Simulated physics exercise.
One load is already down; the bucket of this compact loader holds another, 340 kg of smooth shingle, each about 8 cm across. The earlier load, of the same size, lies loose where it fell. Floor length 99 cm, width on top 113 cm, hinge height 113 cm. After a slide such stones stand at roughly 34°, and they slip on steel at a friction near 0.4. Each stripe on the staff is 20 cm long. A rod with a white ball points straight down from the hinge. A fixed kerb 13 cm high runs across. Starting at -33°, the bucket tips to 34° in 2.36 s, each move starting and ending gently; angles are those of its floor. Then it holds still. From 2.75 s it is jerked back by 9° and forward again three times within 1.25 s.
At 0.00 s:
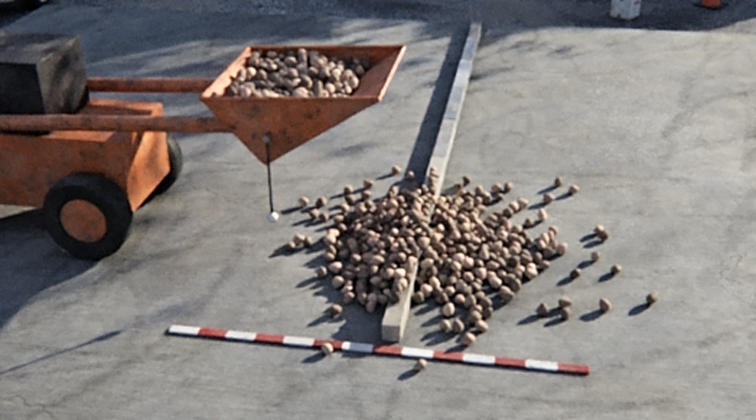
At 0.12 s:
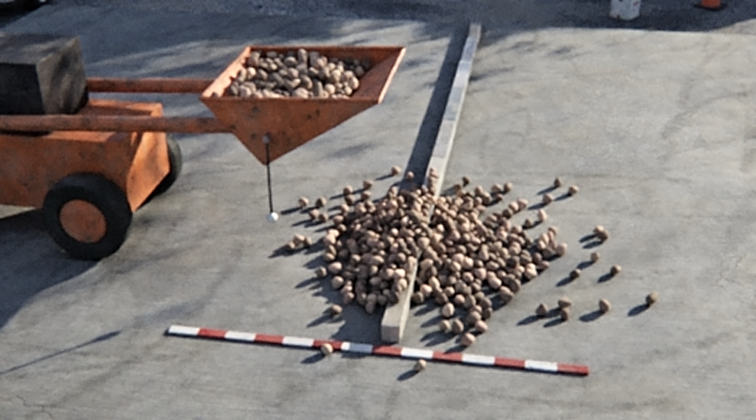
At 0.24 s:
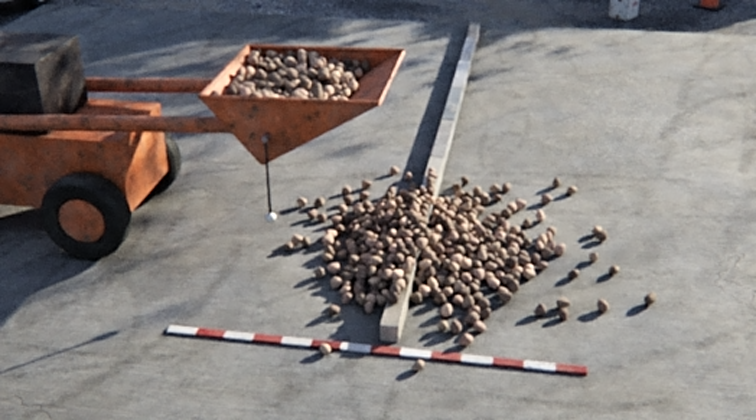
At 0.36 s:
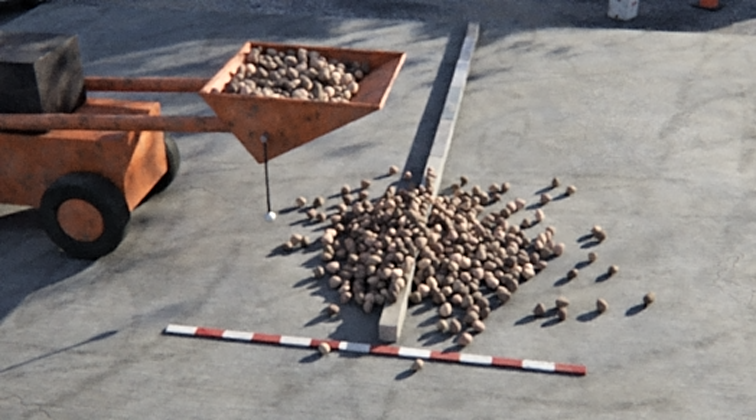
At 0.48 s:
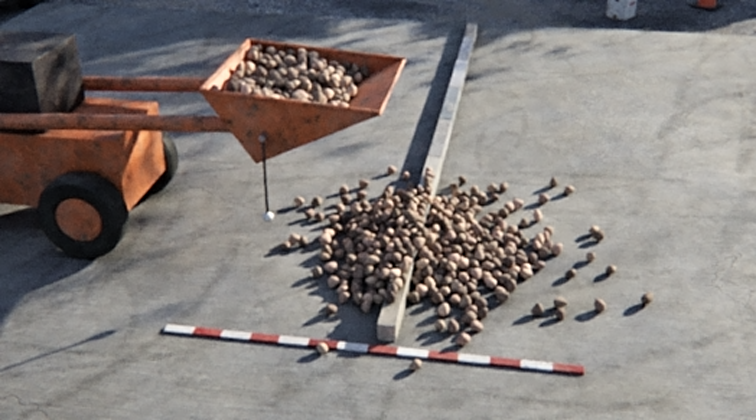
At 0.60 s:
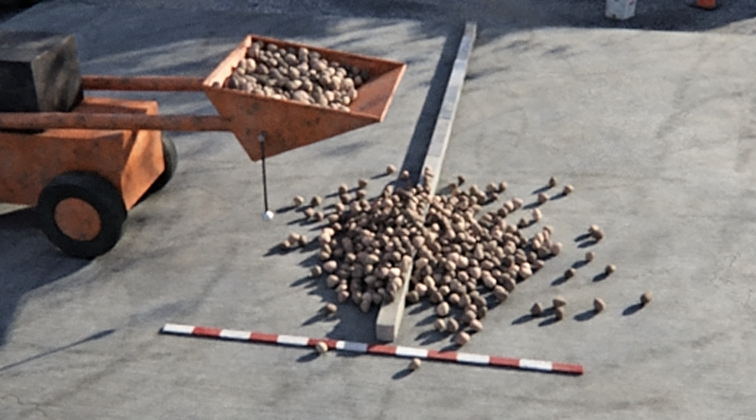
An orange loader's stone-filled bucket tilts slightly beside a pile of stones straddling a kerb.
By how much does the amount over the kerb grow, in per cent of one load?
Some 59 per cent is added.
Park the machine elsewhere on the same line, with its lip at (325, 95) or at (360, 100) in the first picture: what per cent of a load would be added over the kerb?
About 5 and 35 per cent.
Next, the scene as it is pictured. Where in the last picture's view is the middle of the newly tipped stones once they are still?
Near (428, 232).
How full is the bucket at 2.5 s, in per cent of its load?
About 25 per cent.
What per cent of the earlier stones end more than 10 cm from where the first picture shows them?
About 20 per cent.
After 1.8 s the floor is at 24°; in per cent of one load, 100 in the bucket, 52 on this side of the kerb, 48 over the kerb; the foremost stones are at (596, 255).
After 2.5 s the floor is at 34°; in per cent of one load, 26 in the bucket, 100 on this side of the kerb, 74 over the kerb; the foremost stones are at (596, 255).
After 4.4 s the floor is at 34°; in per cent of one load, 0 in the bucket, 94 on this side of the kerb, 106 over the kerb; the foremost stones are at (599, 259).
After 7.1 s the floor is at 34°; in per cent of one load, 0 in the bucket, 94 on this side of the kerb, 106 over the kerb; the foremost stones are at (599, 259). Net gain over the kerb, 59.
